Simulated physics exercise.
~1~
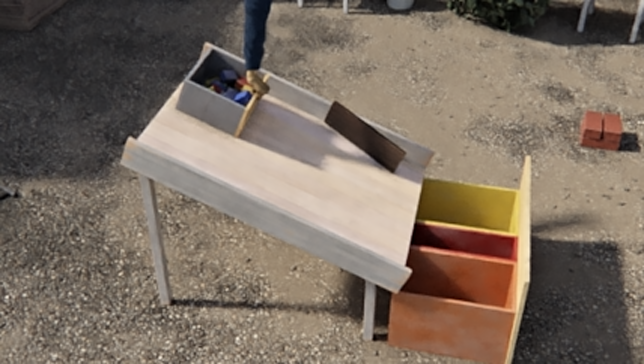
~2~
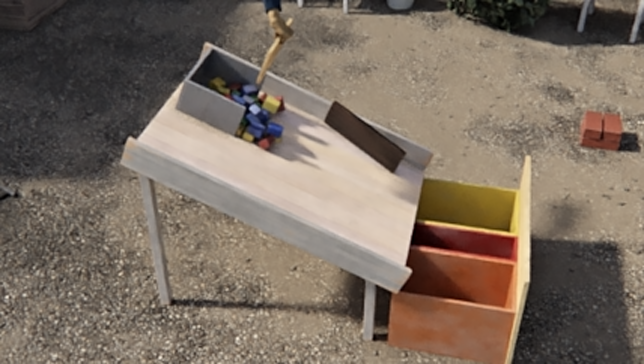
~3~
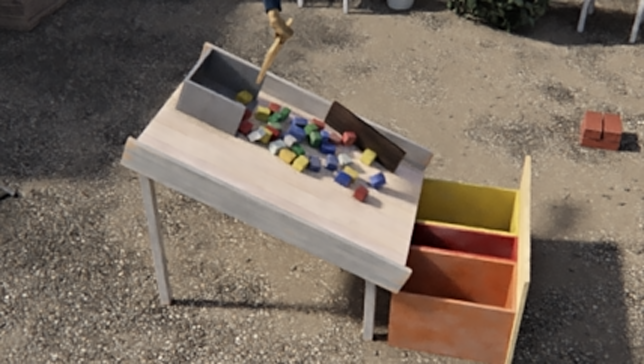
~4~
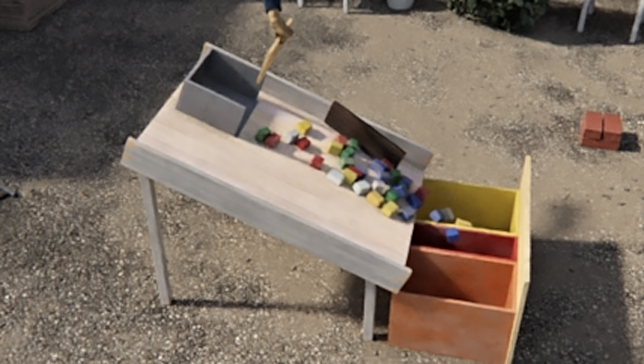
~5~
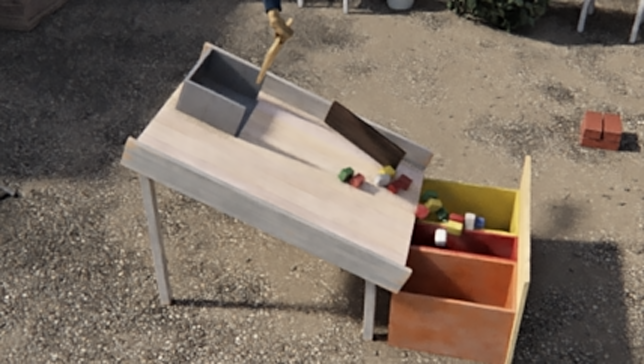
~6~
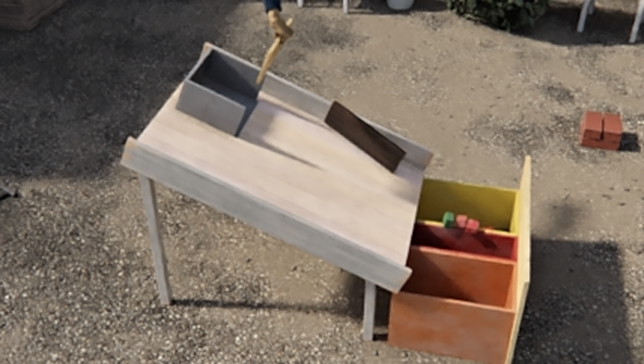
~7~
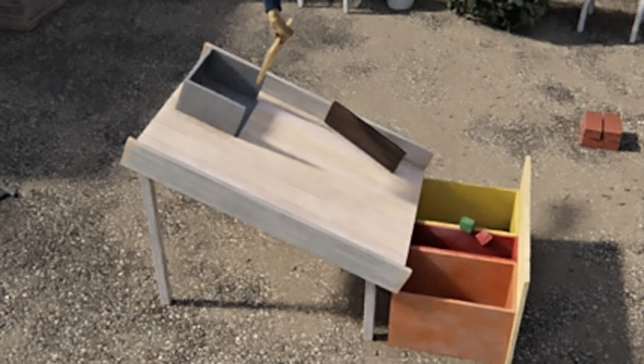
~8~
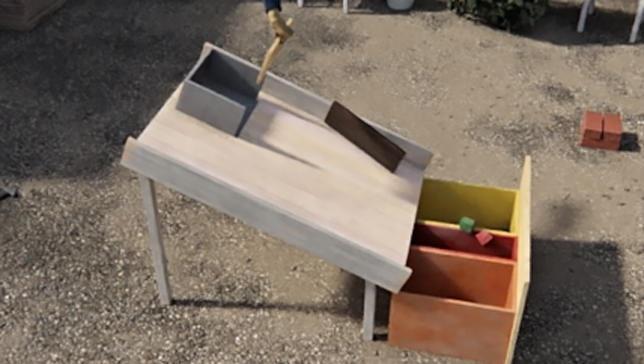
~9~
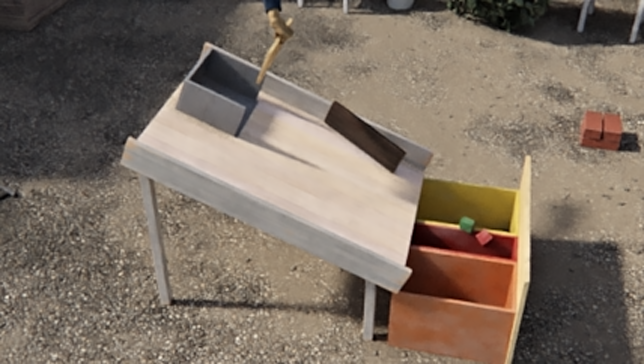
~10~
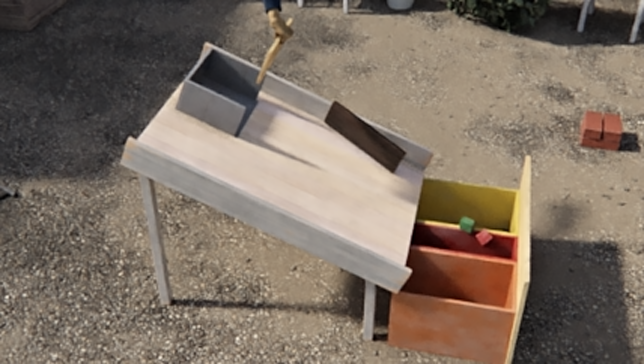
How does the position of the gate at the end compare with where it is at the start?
At the start the gate is down across the open side of the grey pen, and by the end it is held higher up, clear of the pen and the table surface.
